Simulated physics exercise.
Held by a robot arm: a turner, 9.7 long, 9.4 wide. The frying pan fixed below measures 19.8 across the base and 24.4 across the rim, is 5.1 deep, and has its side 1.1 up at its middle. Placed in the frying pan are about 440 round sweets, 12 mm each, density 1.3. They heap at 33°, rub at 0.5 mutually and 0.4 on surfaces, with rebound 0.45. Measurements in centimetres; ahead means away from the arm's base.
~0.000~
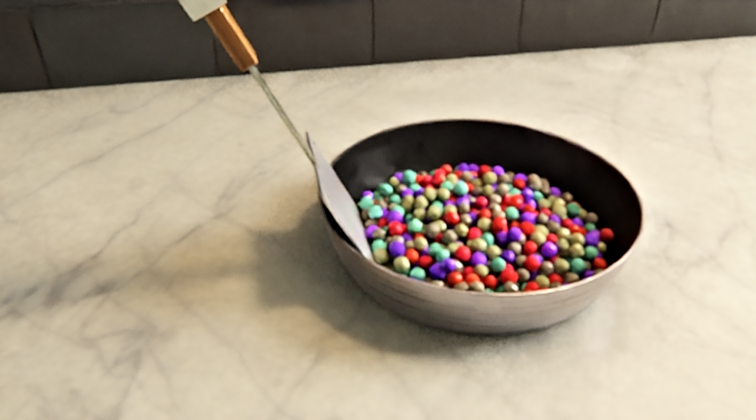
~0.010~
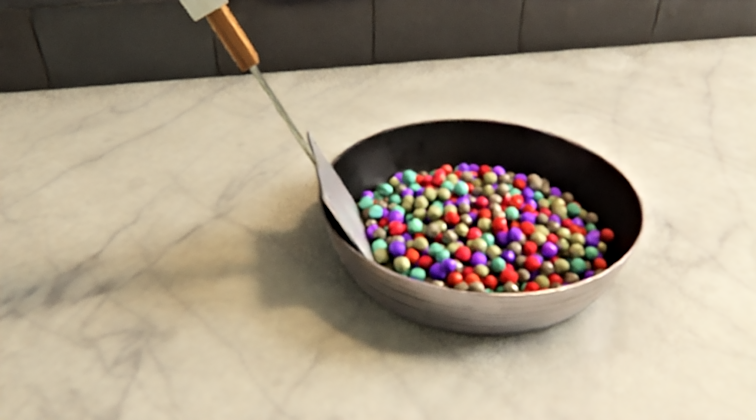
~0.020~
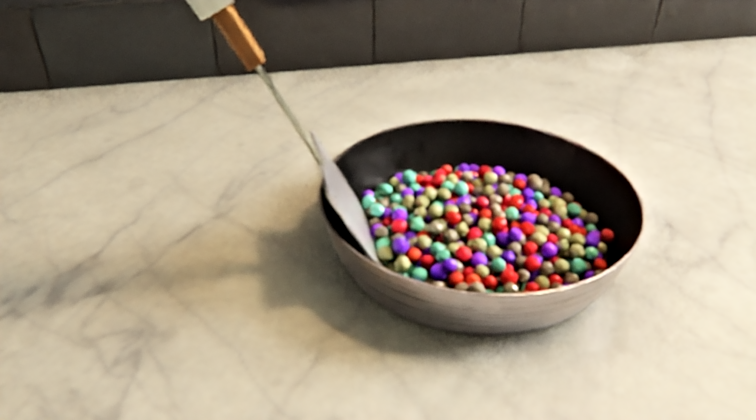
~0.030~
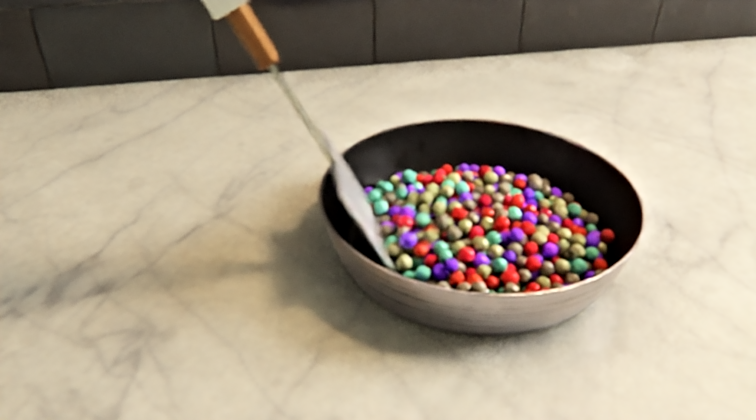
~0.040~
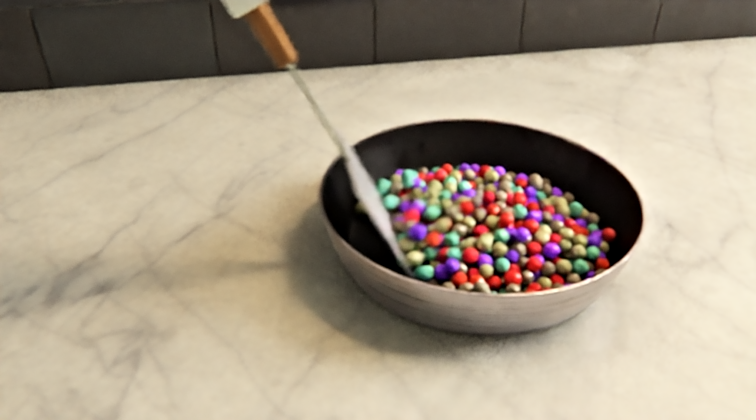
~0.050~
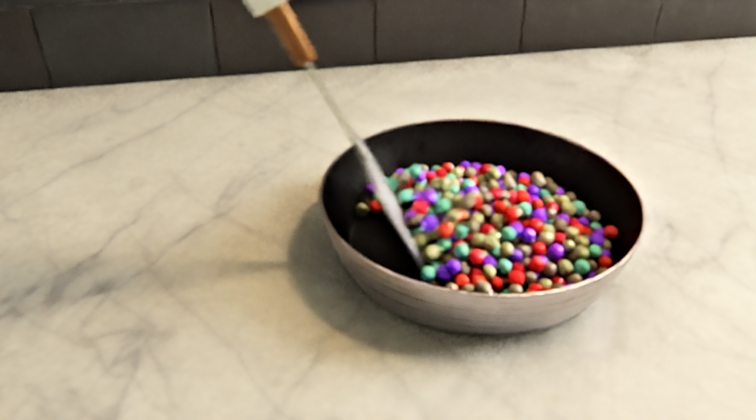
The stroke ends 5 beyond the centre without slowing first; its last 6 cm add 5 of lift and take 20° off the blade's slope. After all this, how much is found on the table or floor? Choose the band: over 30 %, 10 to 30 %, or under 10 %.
10 to 30 %.
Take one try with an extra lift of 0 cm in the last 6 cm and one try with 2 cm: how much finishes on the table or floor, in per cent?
You'd get some 5 per cent with the first setting and some 5 per cent with the second.
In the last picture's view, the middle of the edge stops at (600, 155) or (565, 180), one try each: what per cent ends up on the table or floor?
I'd say some 35 per cent, then some 20 per cent.
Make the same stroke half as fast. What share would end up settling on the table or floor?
0 per cent, roughly.
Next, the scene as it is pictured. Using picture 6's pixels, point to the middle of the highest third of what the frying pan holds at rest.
It is centred near (567, 205).
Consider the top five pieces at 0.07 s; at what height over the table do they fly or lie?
They are some 7 cm up.
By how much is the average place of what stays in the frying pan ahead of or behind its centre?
I'd say close to 4.0 cm toward the front.
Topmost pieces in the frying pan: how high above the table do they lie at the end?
Height at rest: Roughly 5.0 cm.
After 0.07 s, sloping 63°, highest piece 7 above the table; 436 in the frying pan.
After 0.10 s, sloping 57°, highest piece 8 above the table; 436 in the frying pan.
After 0.31 s, sloping 44°, highest piece 6 above the table; 364 in the frying pan, 65 on the table or floor, 7 on the blade or in flight.
After 1.36 s, sloping 44°, highest piece 5 above the table; 364 in the frying pan, 72 on the table or floor.
At rest, 364 in the frying pan, 72 on the table or floor. That is 17 % on the table or floor.
